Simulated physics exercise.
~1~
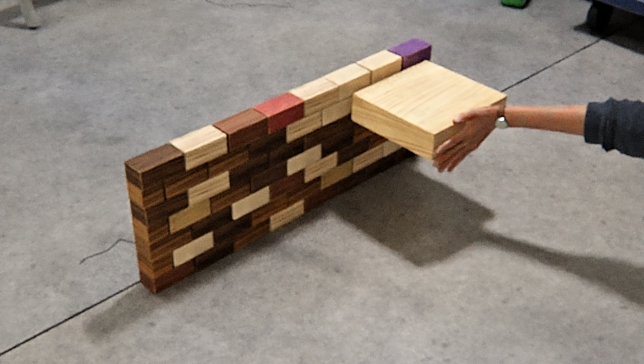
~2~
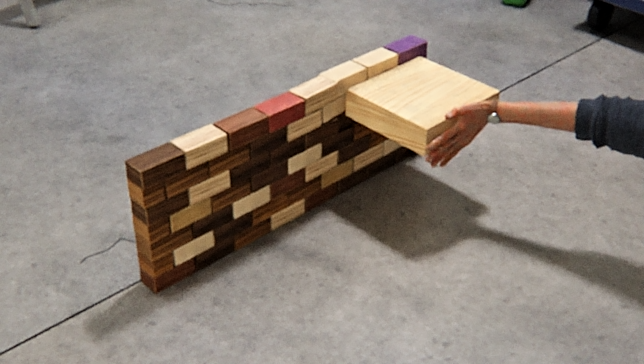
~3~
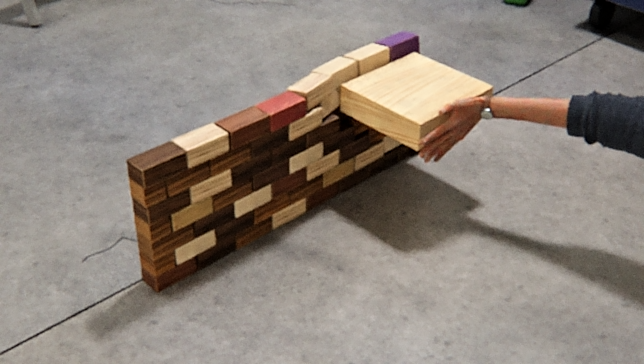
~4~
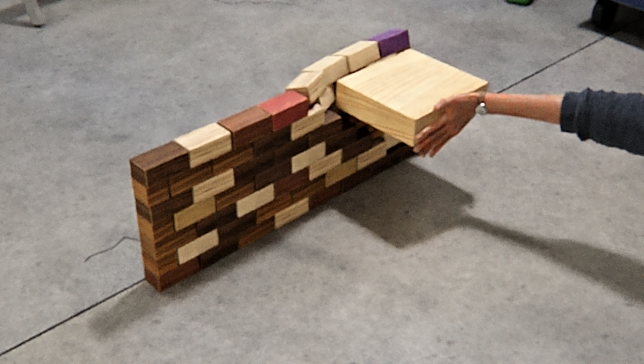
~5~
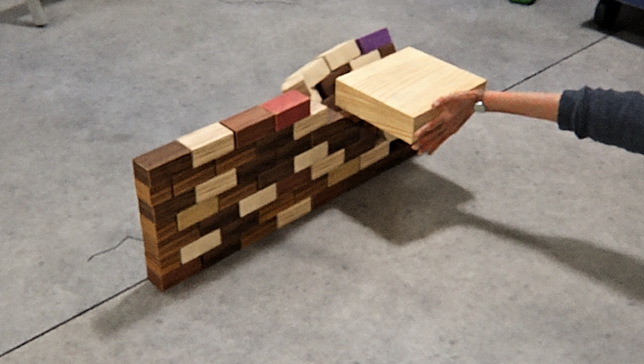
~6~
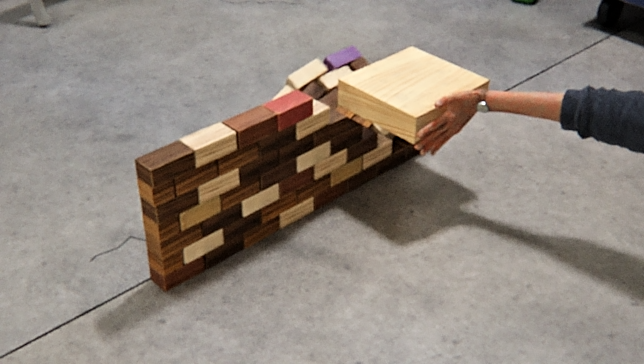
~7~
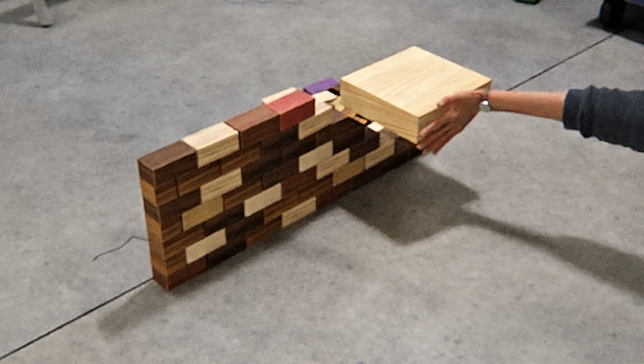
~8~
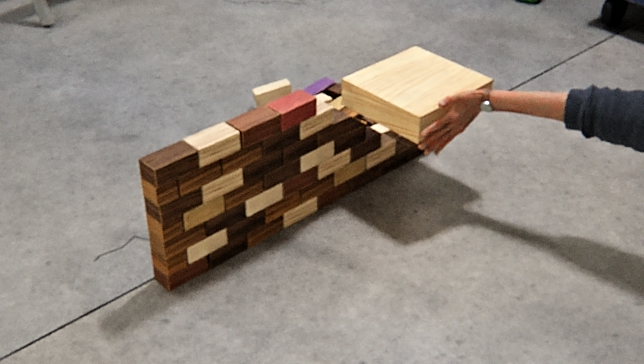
A hand-held wooden block pushing into a toy-block wall, toppling the purple block and its neighbours backward while the red one stays.
